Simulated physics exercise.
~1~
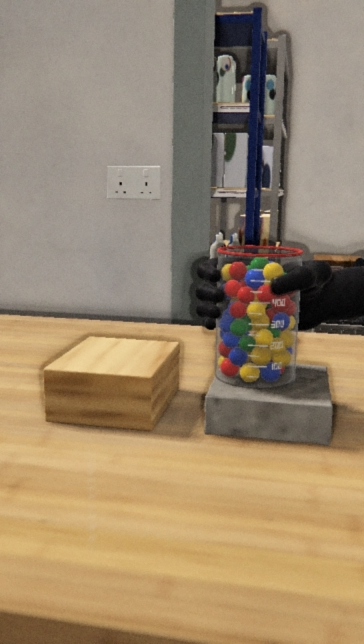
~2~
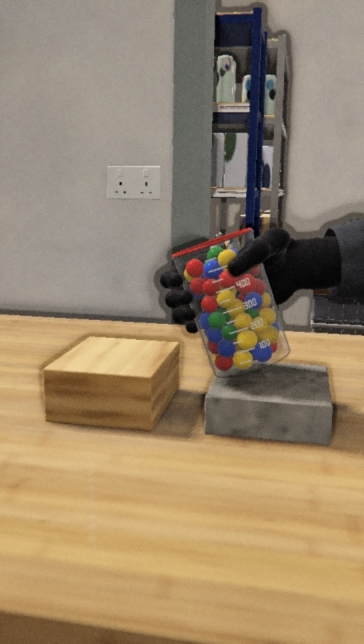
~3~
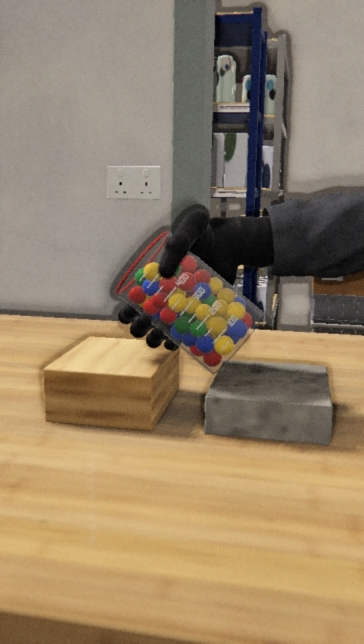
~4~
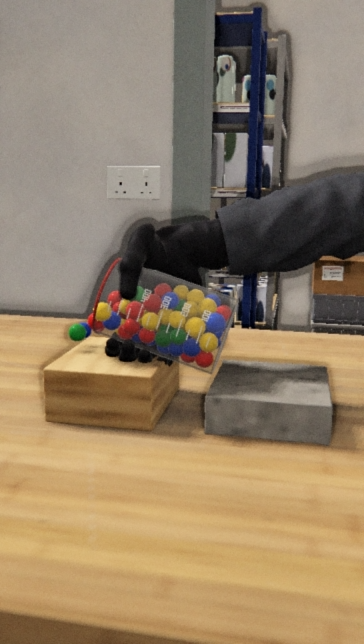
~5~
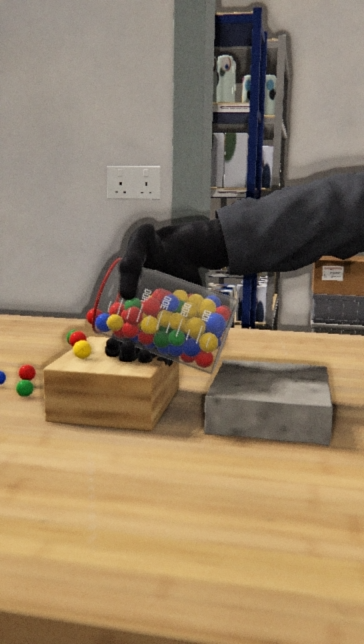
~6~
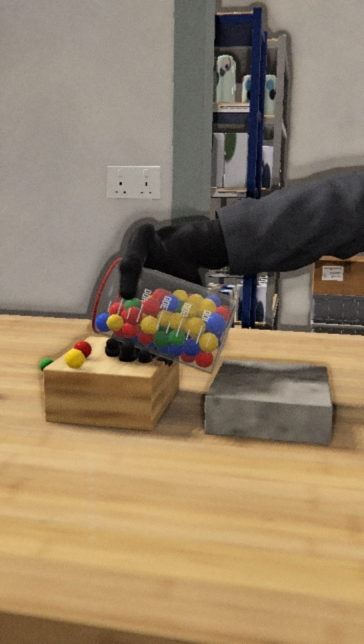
A gloved hand tips a clear beaker left onto a wooden block, spilling some colourful gumballs.
